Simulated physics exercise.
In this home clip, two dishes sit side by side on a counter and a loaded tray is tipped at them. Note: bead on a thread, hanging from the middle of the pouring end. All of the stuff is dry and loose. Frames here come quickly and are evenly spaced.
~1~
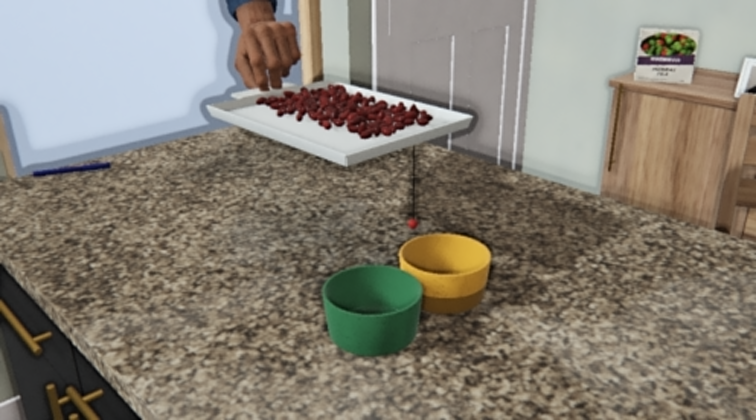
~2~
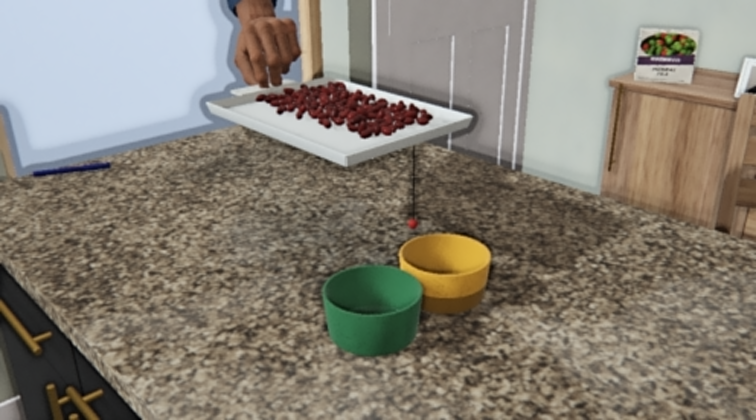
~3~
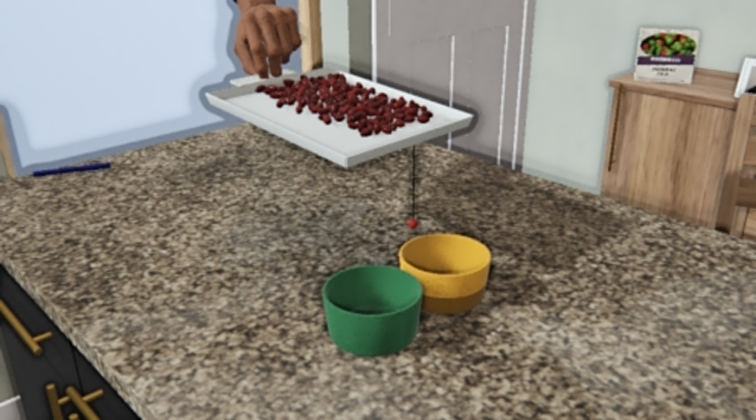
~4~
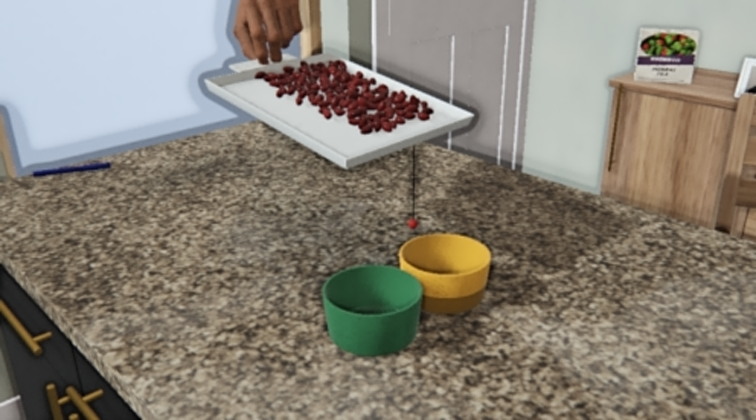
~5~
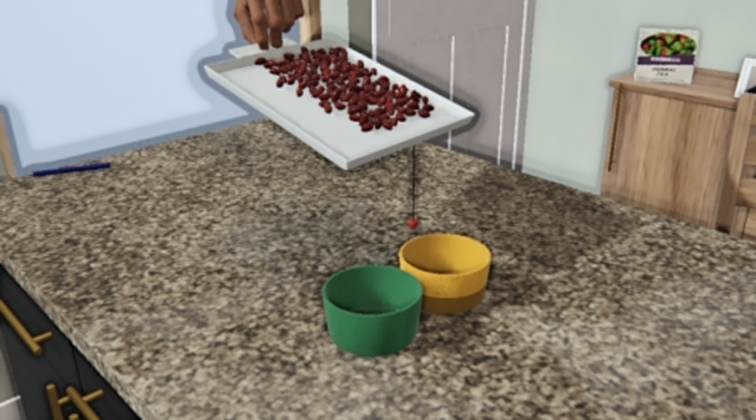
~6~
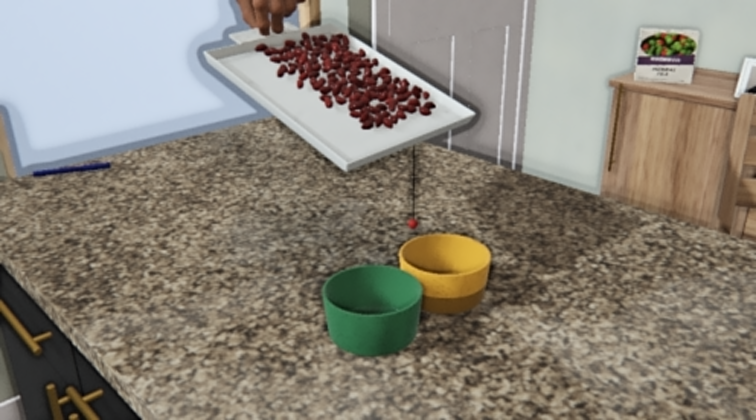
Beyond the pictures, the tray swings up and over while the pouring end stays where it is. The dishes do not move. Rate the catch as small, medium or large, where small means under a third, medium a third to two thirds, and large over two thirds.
Large.
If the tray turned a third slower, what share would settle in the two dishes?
Result: About 70 per cent.
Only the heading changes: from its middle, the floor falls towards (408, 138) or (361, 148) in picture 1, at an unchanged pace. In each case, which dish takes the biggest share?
Try one - the dish to the right; try two - the dish to the left.
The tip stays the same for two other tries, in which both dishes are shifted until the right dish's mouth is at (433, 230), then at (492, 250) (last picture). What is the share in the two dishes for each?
50 %, then 40 %.
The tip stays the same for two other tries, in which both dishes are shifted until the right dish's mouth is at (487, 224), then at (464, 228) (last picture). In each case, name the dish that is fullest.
First place: The left-hand one. Second place: The left-hand one.
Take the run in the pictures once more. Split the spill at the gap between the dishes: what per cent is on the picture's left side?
It comes out at roughly 40 percent.
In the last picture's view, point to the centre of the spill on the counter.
Near (452, 280).
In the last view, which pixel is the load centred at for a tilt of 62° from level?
(395, 129).
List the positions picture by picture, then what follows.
In the first picture, corners of the pouring end at (346, 154) and (468, 116), level; middle of the load at (339, 108), kidney beans; left dish at (407, 326); right dish at (479, 286); bead on its thread at (413, 224).
In the second picture, corners of the pouring end at (346, 154) and (468, 116), level; middle of the load at (339, 106).
In the third picture, corners of the pouring end at (346, 155) and (468, 115), tipped barely, lowest at the left corner; middle of the load at (339, 100).
In the fourth picture, corners of the pouring end at (347, 157) and (469, 114), tipped a little, lowest at the left corner; middle of the load at (340, 91).
In the fifth picture, corners of the pouring end at (347, 159) and (470, 114), tipped a little, lowest at the left corner; middle of the load at (340, 82).
In the sixth picture, corners of the pouring end at (348, 160) and (471, 113), tipped clearly, lowest at the left corner; middle of the load at (341, 73); left dish at (407, 326); right dish at (479, 286).
Soon after the last picture, tray tipped steeply; most on the tray; a stray few in the left dish; a stray few in the right dish; a stray few outside both; a small part in the air.
A little later, tray tipped past a quarter turn; a small part on the tray; about a quarter in the left dish; about a quarter in the right dish; a small part outside both; about a quarter in the air.
Later still, tray tipped past a quarter turn; about a third in the left dish; about half in the right dish; about a quarter outside both.
At rest, tray tipped past a quarter turn; about a third in the left dish; about half in the right dish; about a quarter outside both.
